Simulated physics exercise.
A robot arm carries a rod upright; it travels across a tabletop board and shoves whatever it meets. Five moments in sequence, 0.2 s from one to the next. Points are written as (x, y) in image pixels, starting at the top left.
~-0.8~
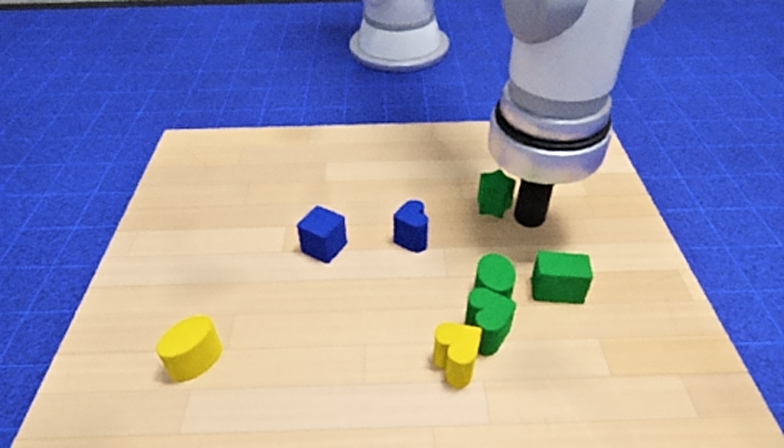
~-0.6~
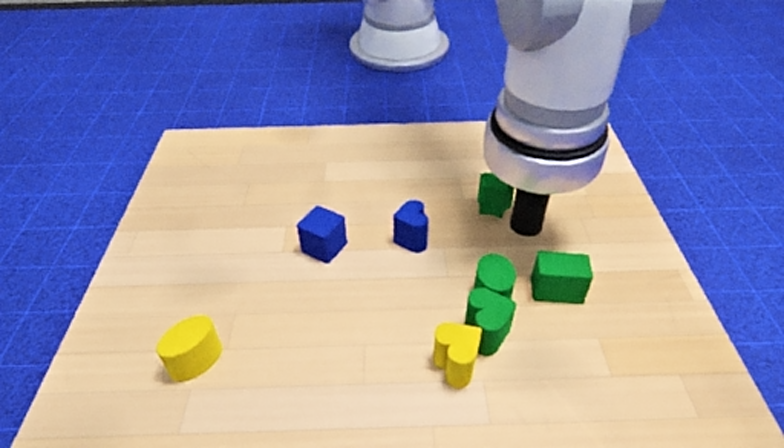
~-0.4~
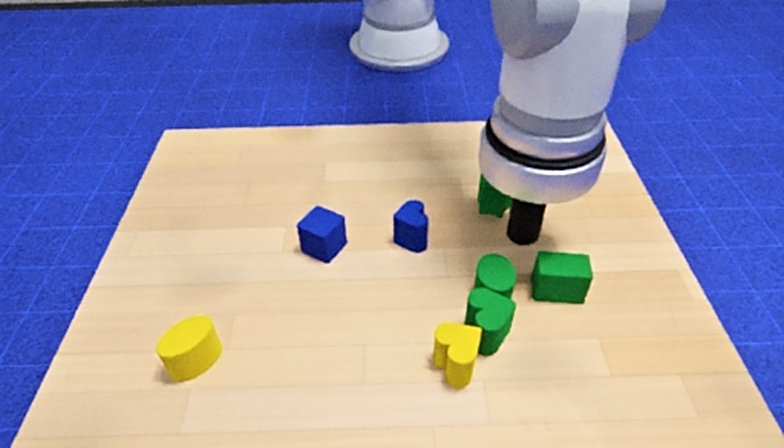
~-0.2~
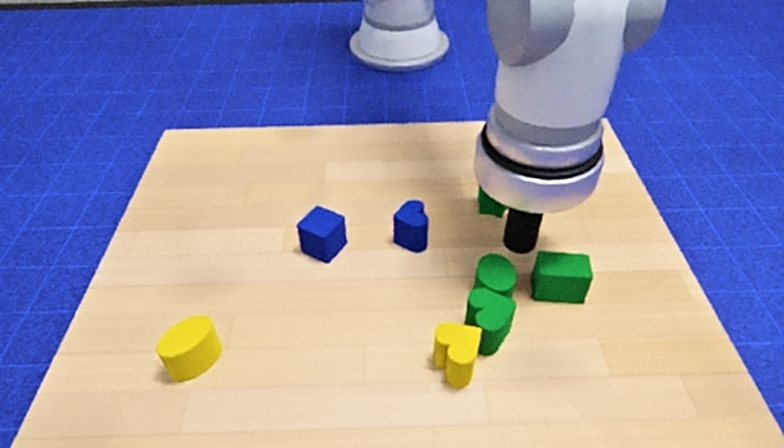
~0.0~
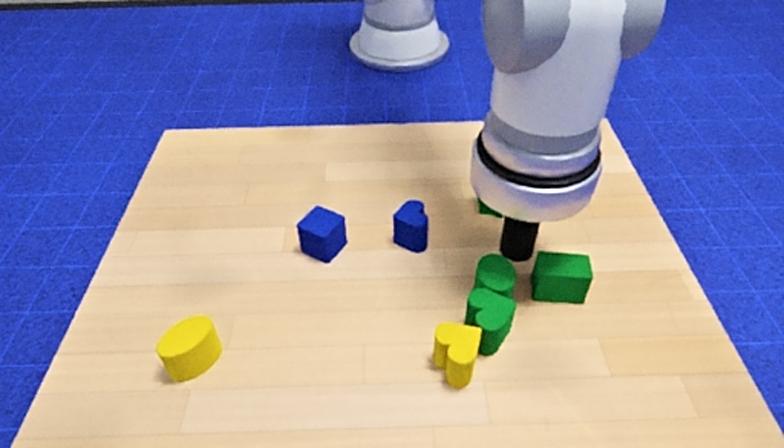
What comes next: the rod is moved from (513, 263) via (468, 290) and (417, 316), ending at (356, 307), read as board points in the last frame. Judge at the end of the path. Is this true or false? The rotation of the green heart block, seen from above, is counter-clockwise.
That claim is true.
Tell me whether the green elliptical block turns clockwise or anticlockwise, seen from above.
Looking from above, the answer is counterclockwise.
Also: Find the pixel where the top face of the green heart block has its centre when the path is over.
Expect it around (499, 339).
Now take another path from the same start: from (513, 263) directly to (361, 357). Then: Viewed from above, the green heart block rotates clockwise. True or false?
The claim does not hold.
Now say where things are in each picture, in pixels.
In the first frame, rod's lower end (529, 217); yellow heart block (459, 340); green heart block (491, 307); green elliptical block (496, 271); green oblong (565, 264).
In the second frame, rod (526, 226); blocks still.
In the third frame, rod (523, 234); blocks still.
In the fourth frame, rod (519, 242); blocks still.
In the fifth frame, rod (516, 250); yellow heart block (459, 340); green heart block (491, 307); green elliptical block (496, 271); green oblong (565, 264).
The first path, step by step. One third of the way, rod (469, 277); yellow heart block (459, 347), turned 35° clockwise; green heart block (493, 332), turned 30° anticlockwise; green elliptical block (474, 295), turned 35° anticlockwise.
Two thirds of the way, rod (416, 304); yellow heart block (459, 349), turned 40° clockwise; green heart block (499, 339), turned 30° anticlockwise; green elliptical block (459, 309), turned 95° anticlockwise.
At the end, rod (355, 294); yellow heart block (459, 349), turned 40° clockwise; green heart block (499, 339), turned 30° anticlockwise; green elliptical block (459, 309), turned 95° anticlockwise; green oblong still.
